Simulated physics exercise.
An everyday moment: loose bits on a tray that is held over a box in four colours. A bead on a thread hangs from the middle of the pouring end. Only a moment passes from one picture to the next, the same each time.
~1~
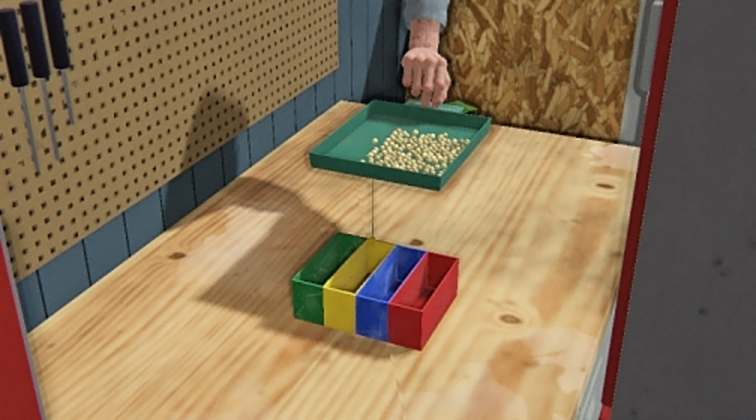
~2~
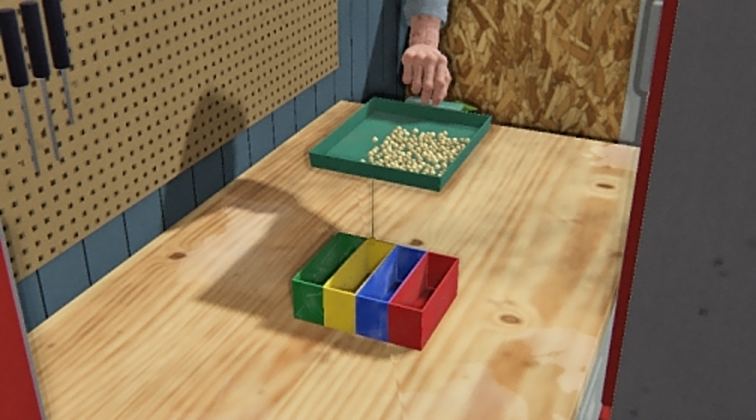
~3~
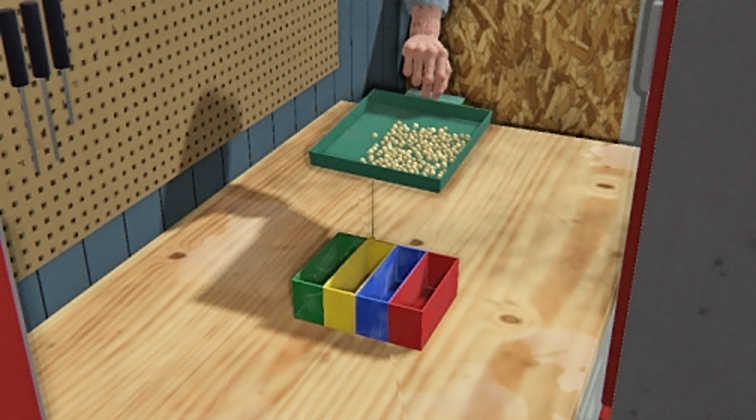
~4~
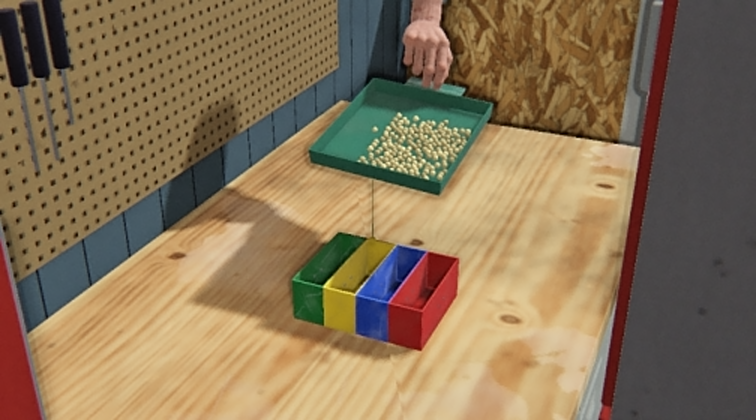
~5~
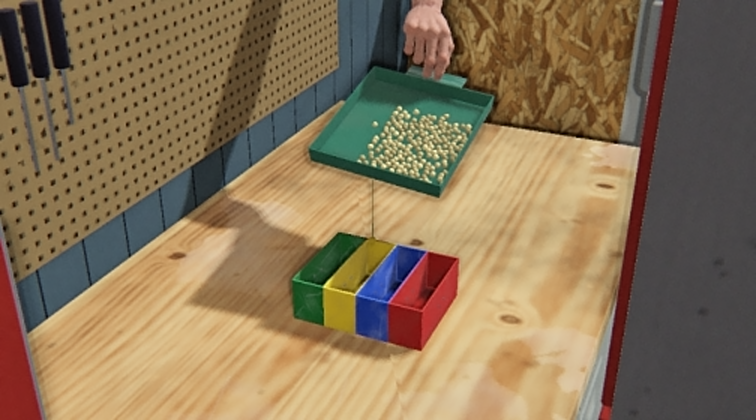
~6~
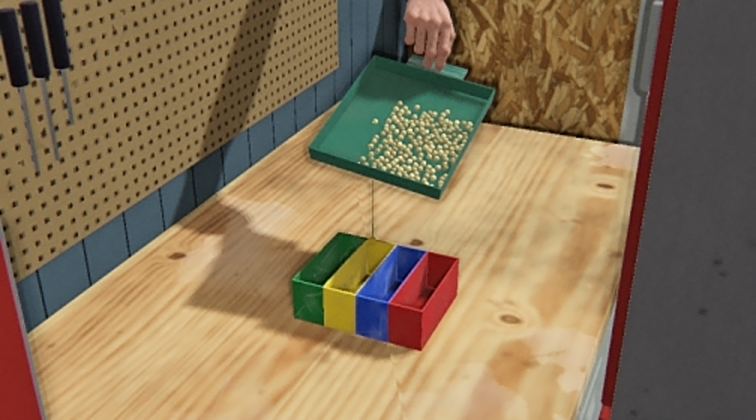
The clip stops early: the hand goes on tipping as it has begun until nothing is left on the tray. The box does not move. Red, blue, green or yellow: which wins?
Most goes to the red cell.
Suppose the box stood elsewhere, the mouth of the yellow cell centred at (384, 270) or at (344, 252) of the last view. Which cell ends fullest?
At the first place the cell in blue, at the second the cell in red.
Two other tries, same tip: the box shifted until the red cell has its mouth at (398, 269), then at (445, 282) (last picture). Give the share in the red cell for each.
Near 30 % and 20 %.
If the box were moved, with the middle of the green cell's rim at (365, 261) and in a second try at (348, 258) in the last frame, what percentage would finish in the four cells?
Roughly 100 per cent, and 100 per cent.
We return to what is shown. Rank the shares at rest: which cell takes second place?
In second place: The blue one.
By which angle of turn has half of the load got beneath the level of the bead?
At some 110 degrees.
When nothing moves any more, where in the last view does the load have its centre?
Around (421, 310).
Soon, tray tipped steeply; nearly all on the tray; a stray few falling or outside the box.
A while on, tray tipped past a quarter turn; about a third on the tray; about a third in the red cell; a small part in the blue cell; about a quarter falling or outside the box.
Towards the end, tray tipped past a quarter turn; about two thirds in the red cell; about a quarter in the blue cell; a stray few in the yellow cell; a stray few falling or outside the box.
Finally, tray tipped past a quarter turn; about two thirds in the red cell; about a quarter in the blue cell; a stray few in the yellow cell; none in the green cell; a stray few outside the box.
